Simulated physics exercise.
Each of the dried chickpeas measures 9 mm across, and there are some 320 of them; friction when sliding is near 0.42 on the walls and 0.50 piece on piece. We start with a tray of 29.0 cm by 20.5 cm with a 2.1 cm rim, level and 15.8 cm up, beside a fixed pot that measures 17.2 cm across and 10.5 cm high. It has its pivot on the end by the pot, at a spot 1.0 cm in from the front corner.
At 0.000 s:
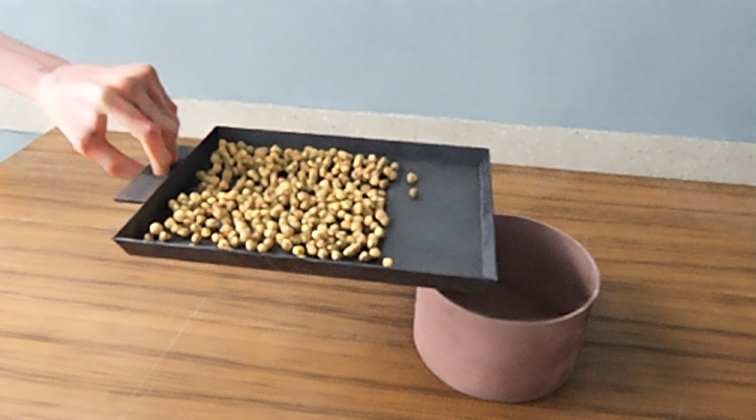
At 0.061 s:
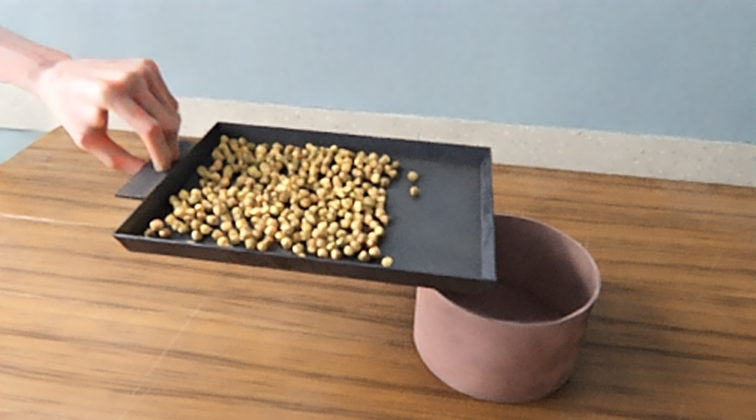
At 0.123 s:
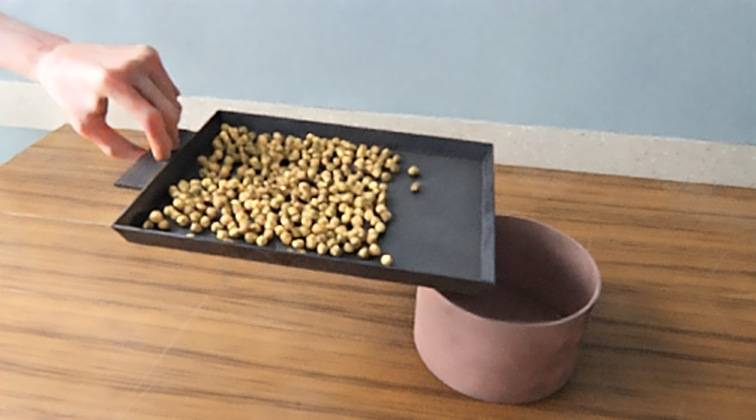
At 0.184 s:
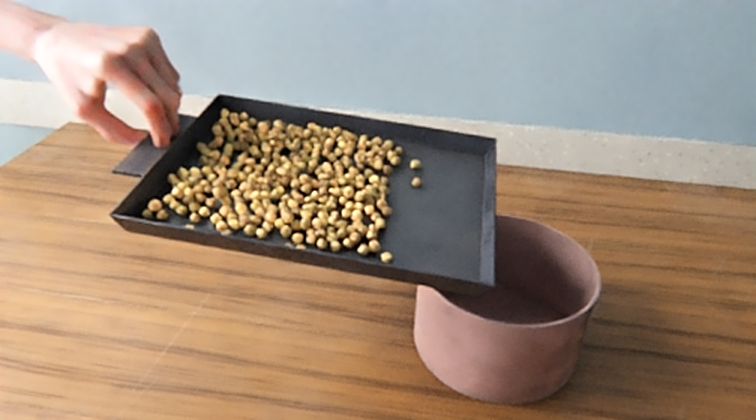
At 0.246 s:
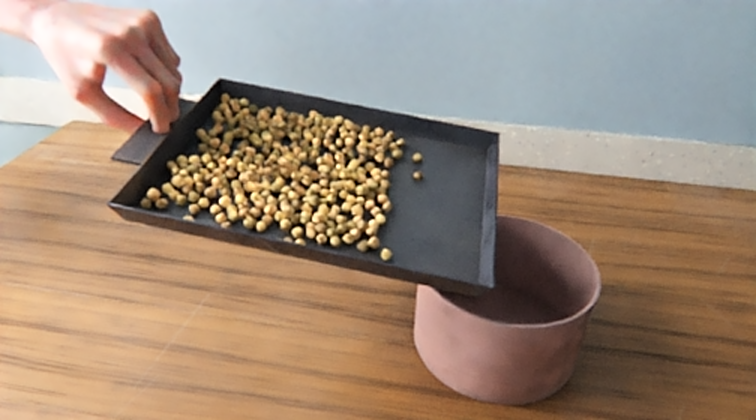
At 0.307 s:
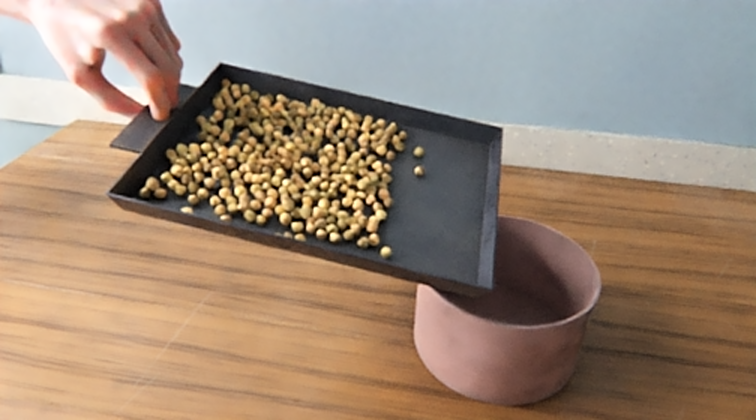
Dark tray of dried chickpeas tilting gradually as a hand raises its left end, its right end above a pink pot.
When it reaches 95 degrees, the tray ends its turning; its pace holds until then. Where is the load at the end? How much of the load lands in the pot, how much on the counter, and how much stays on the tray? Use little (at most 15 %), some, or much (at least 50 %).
Pot - little, counter - much, tray - little.
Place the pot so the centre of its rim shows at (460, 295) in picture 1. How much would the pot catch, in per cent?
It would come to around 10 percent.
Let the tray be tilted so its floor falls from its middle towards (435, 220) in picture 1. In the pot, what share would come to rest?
70 %.
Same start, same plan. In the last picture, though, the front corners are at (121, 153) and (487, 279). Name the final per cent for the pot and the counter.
That works out as pot 35 and counter 65.
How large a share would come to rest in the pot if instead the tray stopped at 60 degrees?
0 per cent.
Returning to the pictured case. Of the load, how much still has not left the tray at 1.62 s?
It's roughly 95 percent.
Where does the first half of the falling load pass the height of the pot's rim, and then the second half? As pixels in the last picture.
It passes about (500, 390) first and (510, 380) afterwards.
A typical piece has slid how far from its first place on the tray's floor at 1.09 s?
Around 10 centimetres.
Then, at 1.09 s, tilt 51 degrees; the tray holds 100 %, the pot 0 %.
After 1.62 s, tilt 77 degrees; the tray holds 95 %, the pot 0 %.
Then, at 2.20 s, tilt 95 degrees; the tray holds 0 %, the pot 0 %.
By 2.8 s all is still; pot 0 %, counter 100 %, tray 0 %.
